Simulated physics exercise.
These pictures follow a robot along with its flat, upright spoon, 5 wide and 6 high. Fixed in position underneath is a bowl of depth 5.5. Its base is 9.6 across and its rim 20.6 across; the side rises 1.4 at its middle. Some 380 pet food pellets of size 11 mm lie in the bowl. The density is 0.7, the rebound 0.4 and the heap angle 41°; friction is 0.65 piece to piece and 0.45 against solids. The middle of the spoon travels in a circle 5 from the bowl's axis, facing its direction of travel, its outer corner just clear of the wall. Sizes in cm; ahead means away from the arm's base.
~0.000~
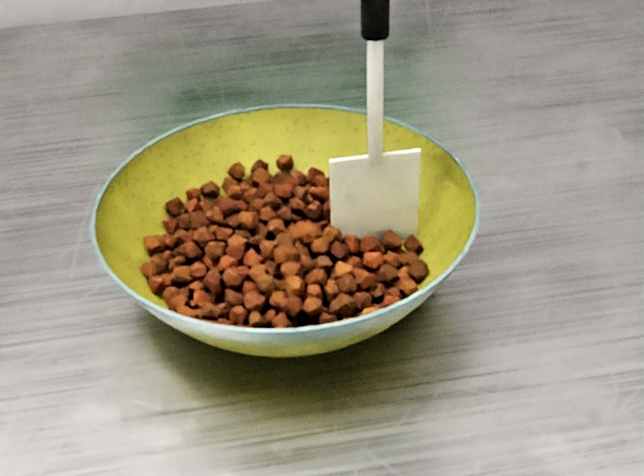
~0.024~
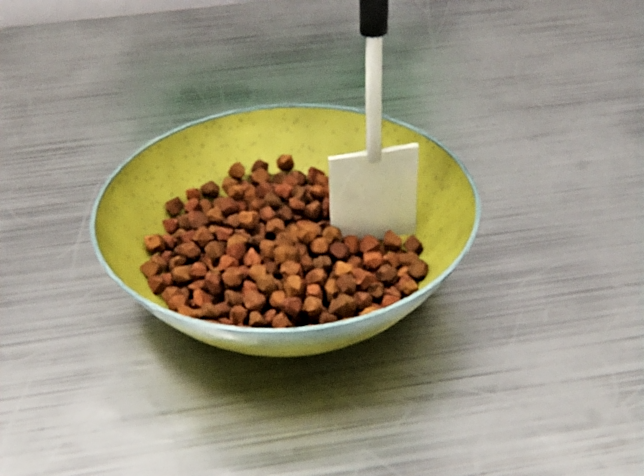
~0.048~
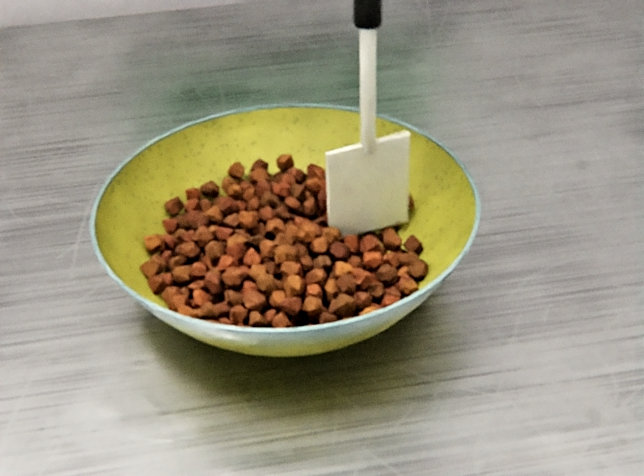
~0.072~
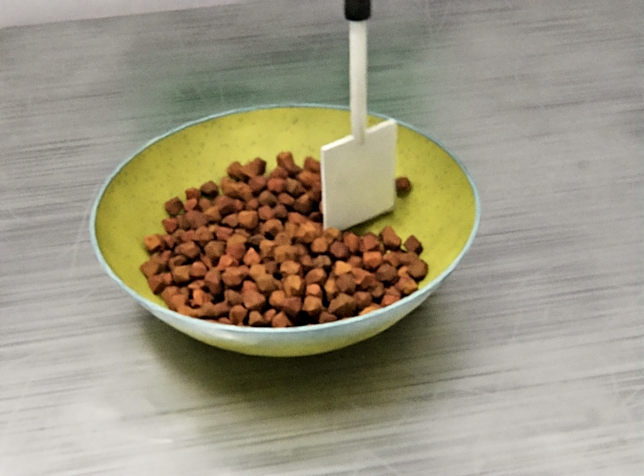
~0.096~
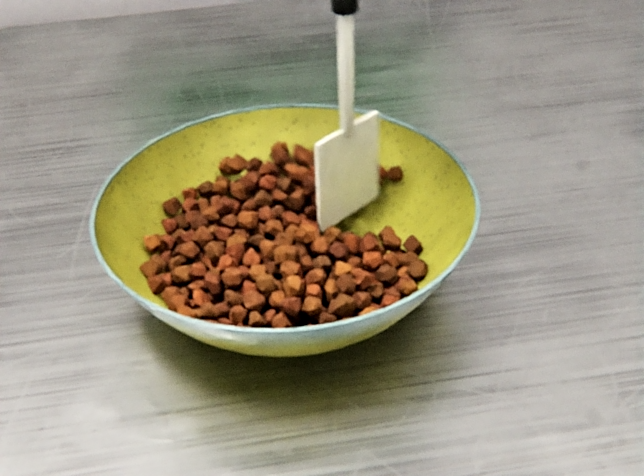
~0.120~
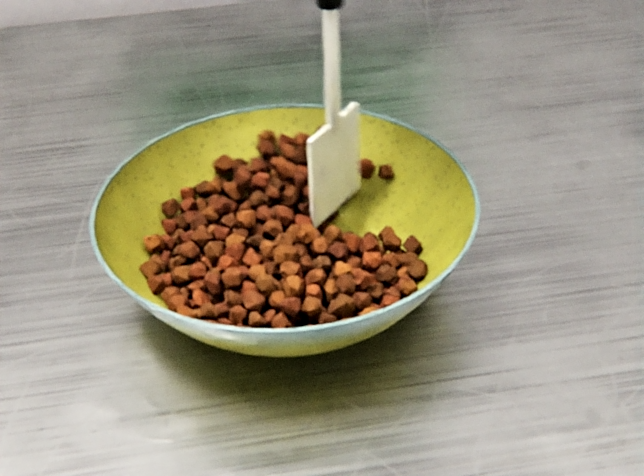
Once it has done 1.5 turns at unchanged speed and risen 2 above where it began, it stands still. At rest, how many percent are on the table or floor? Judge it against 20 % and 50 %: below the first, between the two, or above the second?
Below 20 %.
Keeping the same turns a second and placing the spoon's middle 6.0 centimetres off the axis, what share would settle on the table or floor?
It would be close to 0 per cent then.
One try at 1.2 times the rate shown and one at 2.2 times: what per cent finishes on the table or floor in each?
First try close to 10, second close to 30, in per cent.
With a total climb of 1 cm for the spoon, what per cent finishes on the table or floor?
I'd put it at about 10 per cent.
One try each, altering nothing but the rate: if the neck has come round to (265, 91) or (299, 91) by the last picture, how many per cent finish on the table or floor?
About 25 per cent, then about 20 per cent.
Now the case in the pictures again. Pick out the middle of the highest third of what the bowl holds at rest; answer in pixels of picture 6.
I'd say close to (305, 227).
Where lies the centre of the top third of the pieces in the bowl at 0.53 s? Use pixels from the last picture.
Centre of upper third: Approx. (287, 293) px.
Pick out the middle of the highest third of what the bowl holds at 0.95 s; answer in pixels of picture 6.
Close to pixel (295, 189).
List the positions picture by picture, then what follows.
Spoon neck at (375, 131), 0° round; upper third of the load around (274, 244), from x 150 to 420, top at y 160; 380 in the bowl, in the first picture.
Spoon neck at (374, 127), 3° round; upper third of the load around (276, 243), from x 150 to 420, top at y 160, in the second picture.
Spoon neck at (368, 119), 13° round; upper third of the load around (276, 239), from x 150 to 420, top at y 160, in the third picture.
Spoon neck at (359, 111), 24° round; upper third of the load around (276, 233), from x 150 to 415, top at y 160, in the fourth picture.
Spoon neck at (347, 104), 36° round; upper third of the load around (276, 224), from x 150 to 415, top at y 145, in the fifth picture.
Spoon neck at (333, 98), 47° round; upper third of the load around (273, 217), from x 150 to 415, top at y 135; 380 in the bowl, in the sixth picture.
By 0.53 s, 240° round, highest piece 8 above the table; 375 in the bowl, 3 on the table or floor, 2 in flight or on the tool.
By 0.95 s, 74° round, highest piece 7 above the table; 364 in the bowl, 16 on the table or floor.
By 1.35 s, 180° round, highest piece 6 above the table; 362 in the bowl, 18 on the table or floor.
By 2.05 s, 180° round, highest piece 6 above the table; 362 in the bowl, 18 on the table or floor.
Final count, 362 in the bowl, 18 on the table or floor. That is 5 % on the table or floor.
